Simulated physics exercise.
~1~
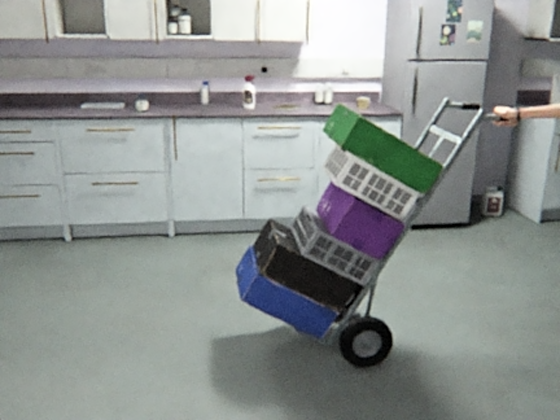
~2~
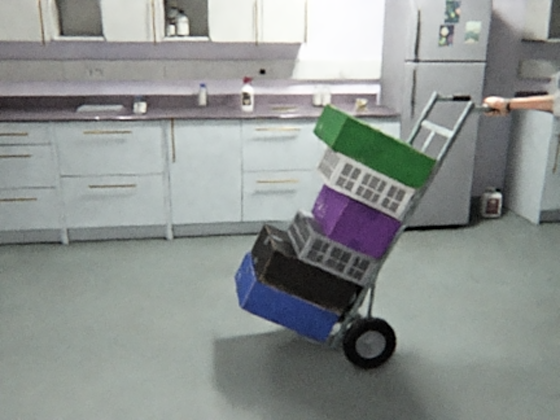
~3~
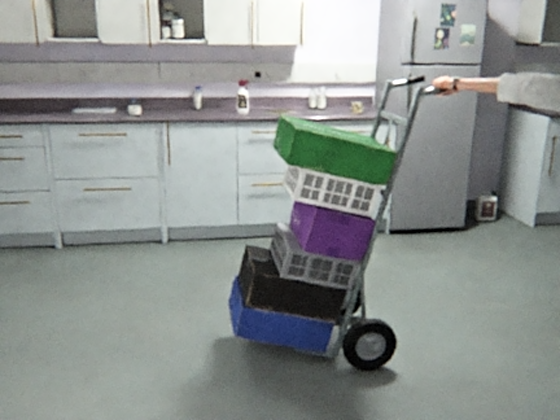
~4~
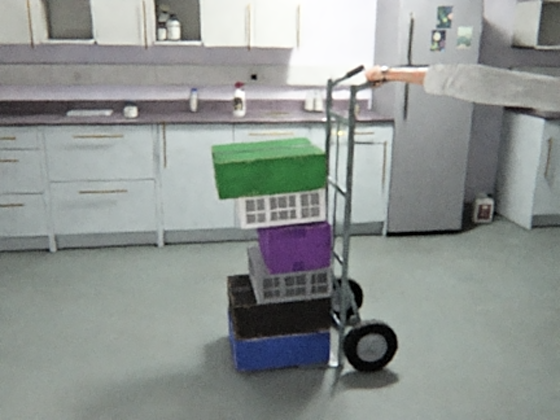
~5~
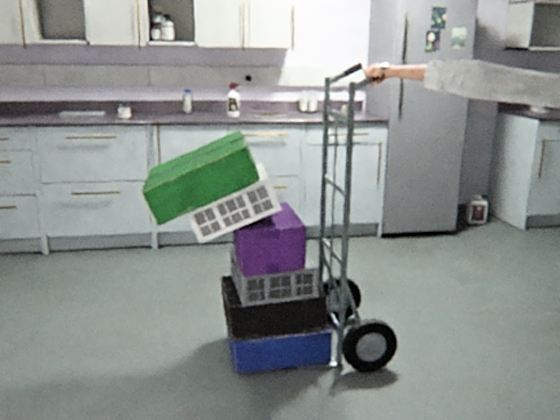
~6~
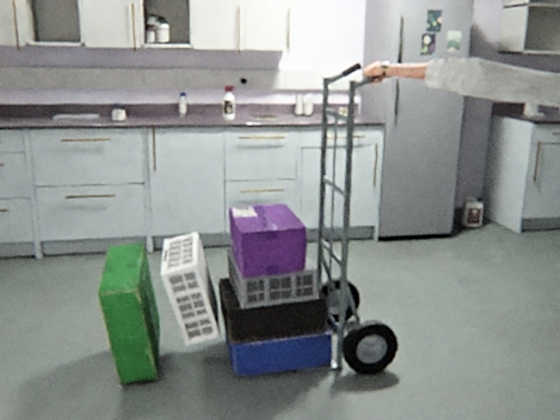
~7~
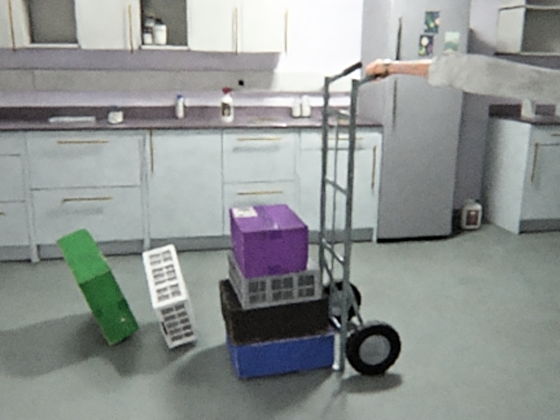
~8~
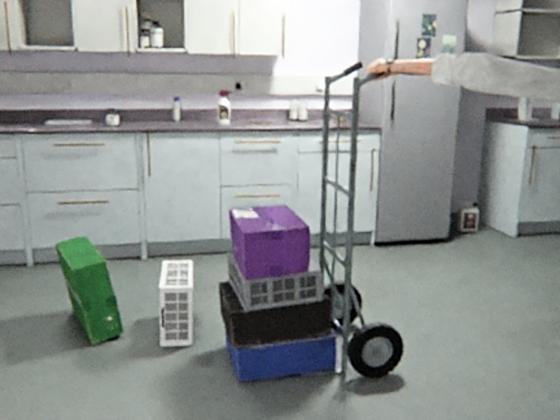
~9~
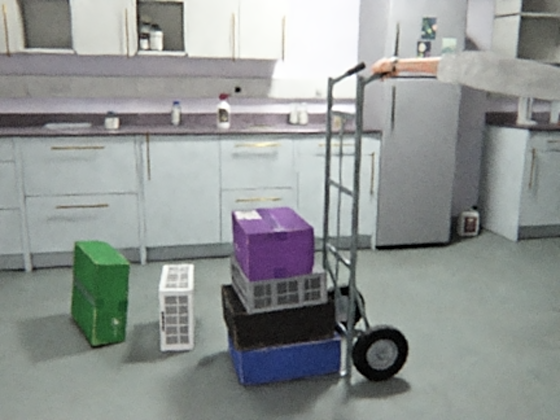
In a kitchen, a hand tipped a loaded sack truck upright, and the green box and white crate on top toppled off to the left and landed on the floor, while the purple, grey, black and blue ones stayed stacked.
